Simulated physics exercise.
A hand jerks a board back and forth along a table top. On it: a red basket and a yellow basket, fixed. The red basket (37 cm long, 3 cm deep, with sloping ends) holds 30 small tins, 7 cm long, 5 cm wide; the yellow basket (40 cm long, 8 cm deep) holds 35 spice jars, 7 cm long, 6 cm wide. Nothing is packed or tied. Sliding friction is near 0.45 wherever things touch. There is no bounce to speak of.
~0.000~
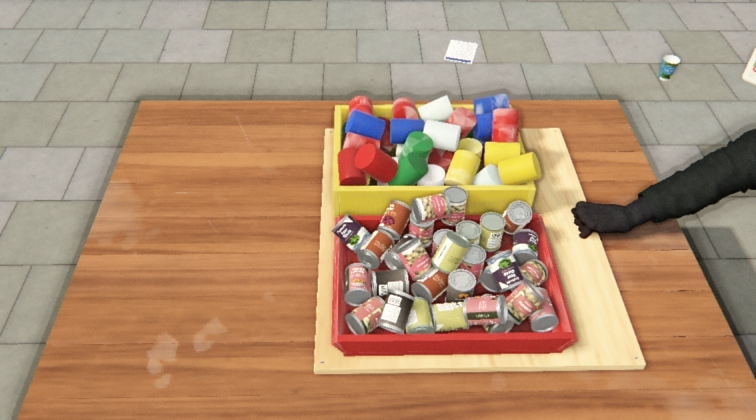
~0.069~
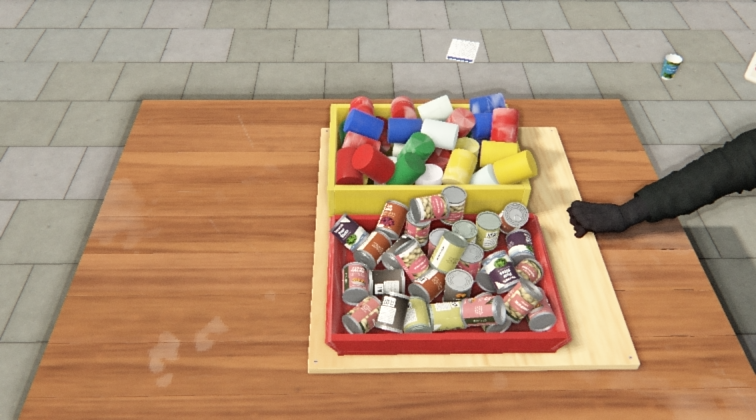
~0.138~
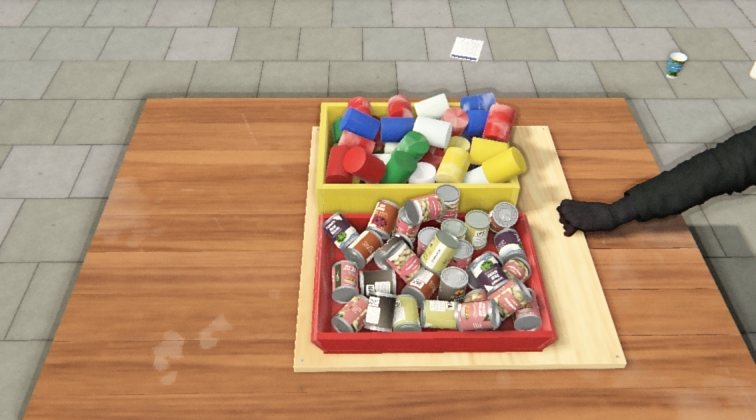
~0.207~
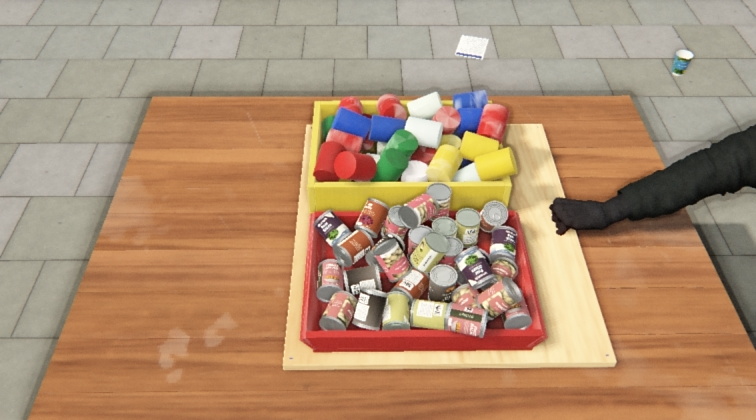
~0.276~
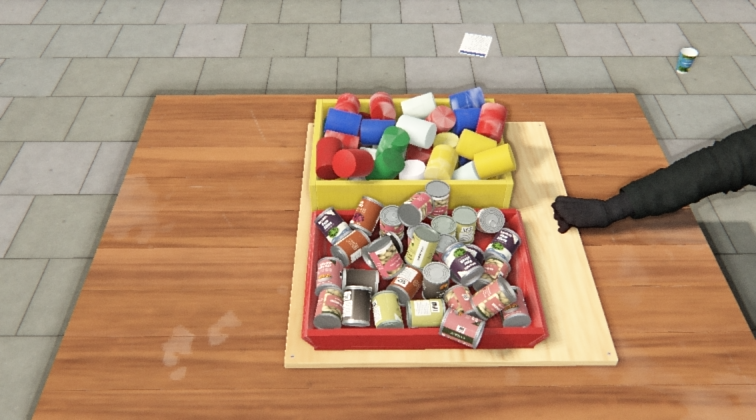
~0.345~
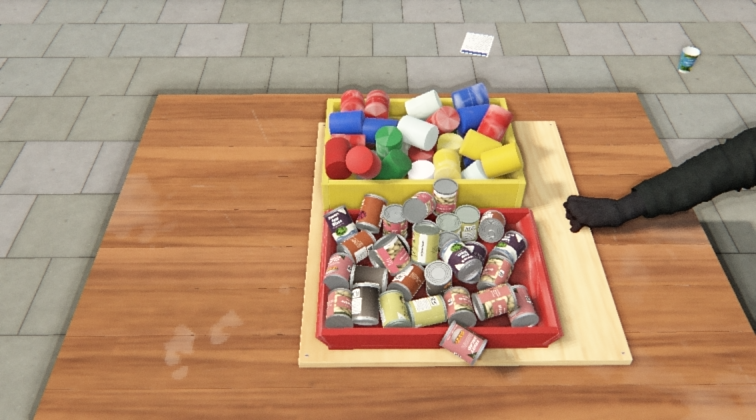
On a wooden table top, a hand shifting a board of two full baskets left, then right, one tin tumbling over the red rim.
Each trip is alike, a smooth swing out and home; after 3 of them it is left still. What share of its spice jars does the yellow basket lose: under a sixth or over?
The yellow basket loses fewer than one in six of its spice jars.
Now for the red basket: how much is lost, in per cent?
About: Red basket 10 per cent.
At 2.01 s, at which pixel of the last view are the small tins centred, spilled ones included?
Near (463, 265).
After 0.61 s, the red basket is down by 2 of 30 and the yellow basket is down by 2 of 35.
After 0.94 s, the red basket is down by 2 of 30 and the yellow basket is down by 2 of 35.
After 1.41 s, the red basket is down by 3 of 30 and the yellow basket is down by 2 of 35.
Outcome (at 2.01 s), the red basket is down by 3 of 30 and the yellow basket is down by 2 of 35. Asked share, 2 of 35, 6 per cent.
